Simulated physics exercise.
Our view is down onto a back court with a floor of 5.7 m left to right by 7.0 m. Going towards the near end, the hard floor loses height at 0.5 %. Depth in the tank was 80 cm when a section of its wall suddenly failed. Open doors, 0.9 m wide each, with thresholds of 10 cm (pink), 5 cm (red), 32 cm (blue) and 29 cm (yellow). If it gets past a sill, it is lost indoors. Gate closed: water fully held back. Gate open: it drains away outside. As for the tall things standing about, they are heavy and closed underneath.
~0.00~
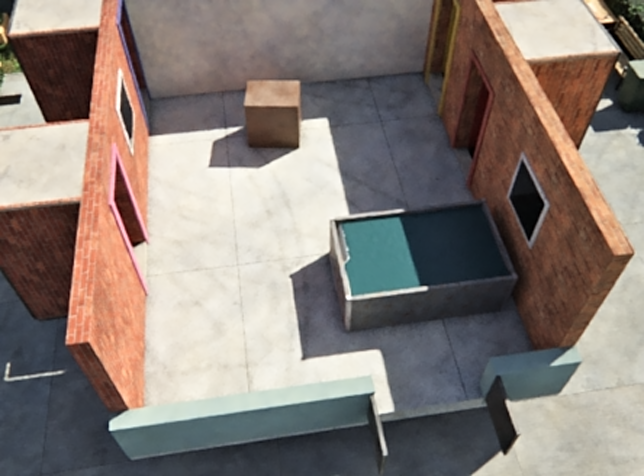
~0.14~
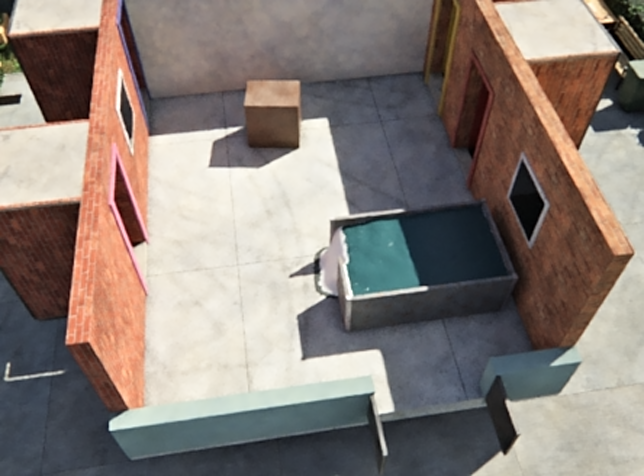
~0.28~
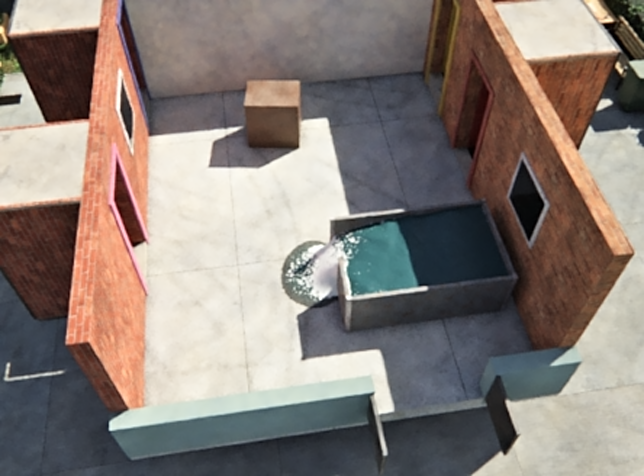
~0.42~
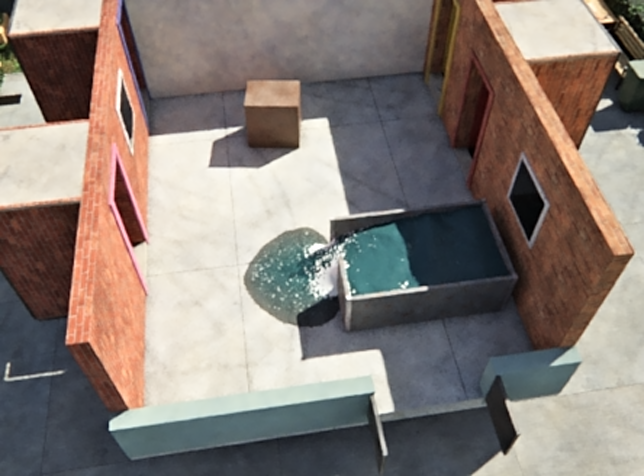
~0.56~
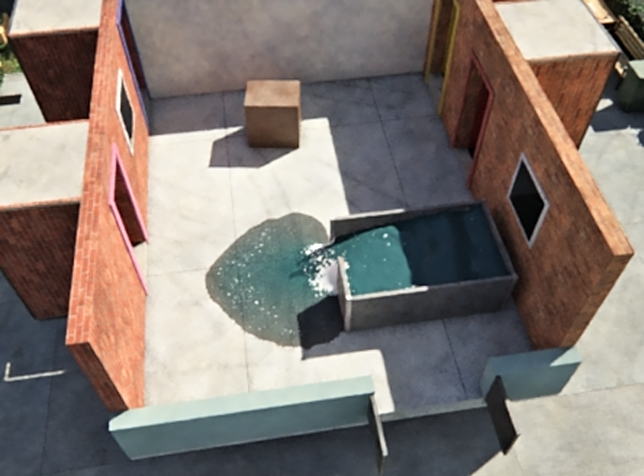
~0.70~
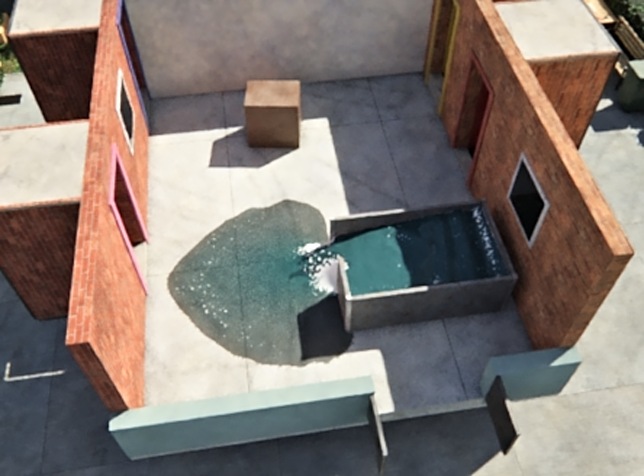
Water poured out through the left end of a concrete tank in a brick-walled yard, foaming at the gap and spreading leftward across the pale floor in a steadily widening, rounded greenish pool.
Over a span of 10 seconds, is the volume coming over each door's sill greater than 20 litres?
One by one: The pink door overruns the limit; the red door stops short of the limit; the blue door stops short of the limit; the yellow door stops short of the limit.
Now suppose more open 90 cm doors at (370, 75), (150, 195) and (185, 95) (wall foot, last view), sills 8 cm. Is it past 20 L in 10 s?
Door 1: Lower; door 2: Higher; door 3: Higher.
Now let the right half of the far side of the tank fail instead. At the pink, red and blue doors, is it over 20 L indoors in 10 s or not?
Then pink would come out on the low side, red on the high side and blue on the low side.
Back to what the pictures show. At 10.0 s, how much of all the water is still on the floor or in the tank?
Share still there: About 86 %.
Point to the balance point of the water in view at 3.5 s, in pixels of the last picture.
Near (300, 266).
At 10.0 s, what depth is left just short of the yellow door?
Some 8.5 centimetres of depth.
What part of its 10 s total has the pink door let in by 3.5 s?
That works out near 75%.
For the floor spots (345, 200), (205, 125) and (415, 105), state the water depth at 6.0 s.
Depth readings in turn - 0, 11, 2 cm.
After 1.4 s water covers 35 % of the floor and is deepest (41 cm) near (328, 265); pink door 18 cm at the sill, 27 L in, red door not reached, blue door not reached, yellow door not reached.
After 2.2 s water covers 40 % of the floor and is deepest (38 cm) near (145, 431); pink door 28 cm at the sill, 110 L in, red door not reached, blue door 3 cm at the sill, 0 L in, yellow door not reached.
After 3.5 s water covers 50 % of the floor and is deepest (25 cm) near (328, 265); pink door 19 cm at the sill, 197 L in, red door not reached, blue door 12 cm at the sill, 0 L in, yellow door not reached.
After 6.0 s water covers 70 % of the floor and is deepest (16 cm) near (328, 265); pink door 13 cm at the sill, 247 L in, red door not reached, blue door 13 cm at the sill, 0 L in, yellow door 3 cm at the sill, 0 L in.
After 10.0 s water covers 95 % of the floor and is deepest (10 cm) near (515, 376); pink door 7 cm at the sill, 254 L in, red door 5 cm at the sill, 1 L in, blue door 9 cm at the sill, 0 L in, yellow door 9 cm at the sill, 0 L in.
